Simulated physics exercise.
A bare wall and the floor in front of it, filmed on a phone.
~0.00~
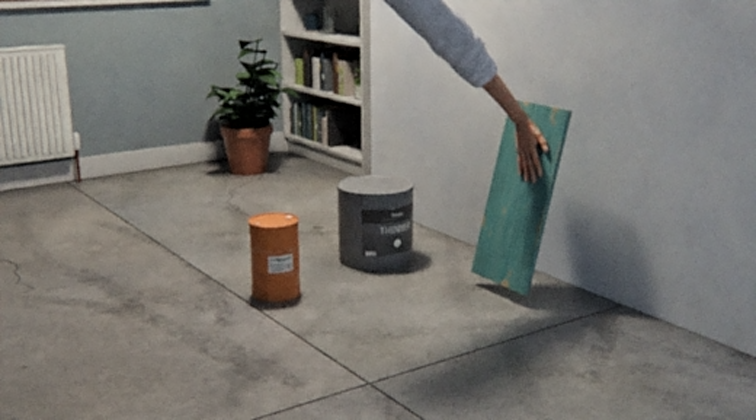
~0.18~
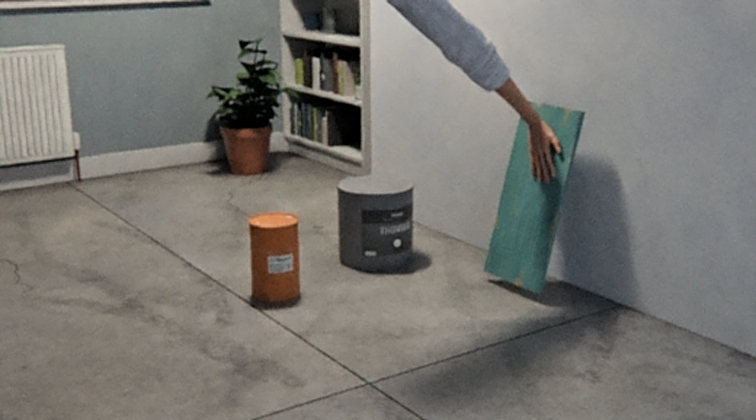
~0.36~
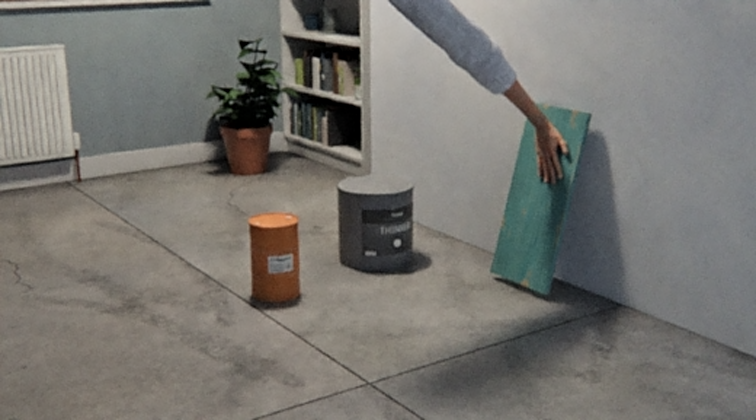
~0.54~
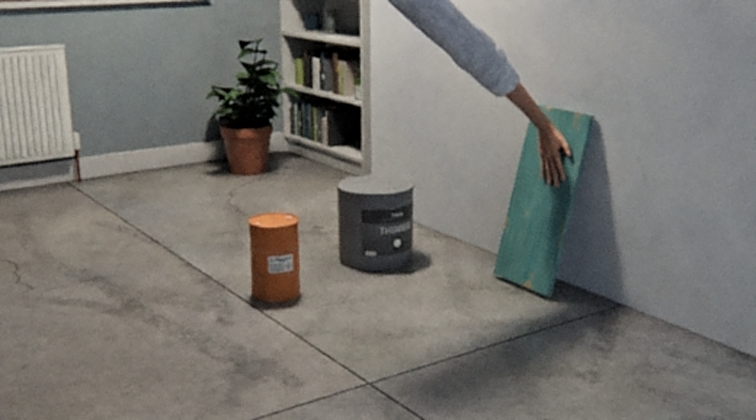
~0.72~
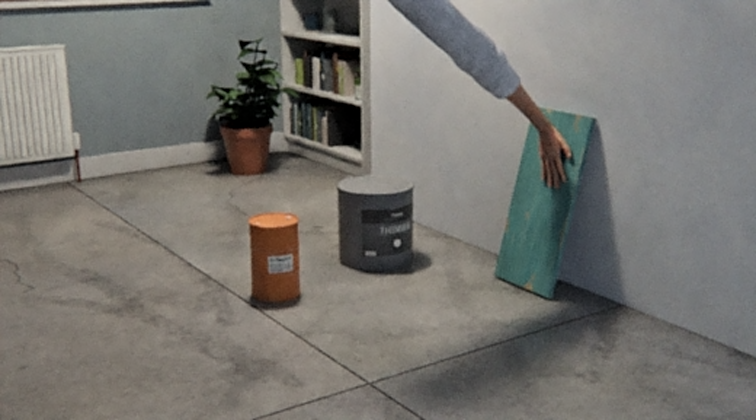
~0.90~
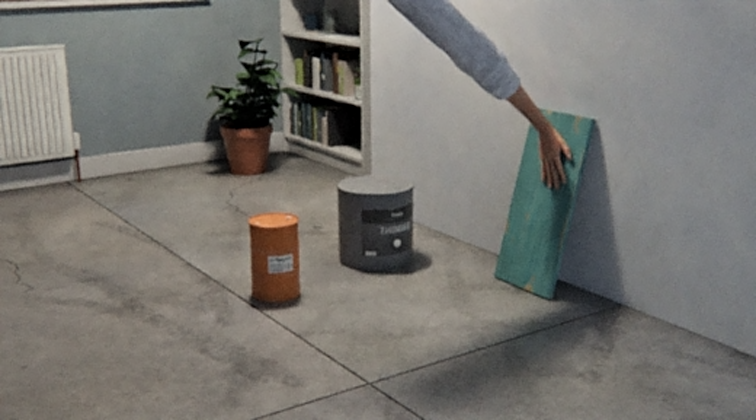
A turquoise board moves slightly right in a person's hand and is leant against the wall.
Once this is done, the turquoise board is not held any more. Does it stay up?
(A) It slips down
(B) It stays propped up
It stays propped up (B).
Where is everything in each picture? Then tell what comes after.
In the first picture, on its way; turquoise board (519, 195); orange canister (275, 257).
In the second picture, on its way; turquoise board (532, 195); orange canister (275, 257).
In the third picture, on its way; turquoise board (539, 196); orange canister (275, 257).
In the fourth picture, on its way; turquoise board (542, 198); orange canister (275, 257).
In the fifth picture, leant on the wall, still held; turquoise board (543, 200); orange canister (275, 257).
In the sixth picture, leant on the wall, still held; turquoise board (543, 201); orange canister (275, 257).
After 2.00 s, nothing has stirred.
After 3.30 s, turquoise board resting near (543, 201).
At rest (4.5 s), all 3 in place. Seen from the same camera at the end, turquoise board near (543, 201). The board holds.
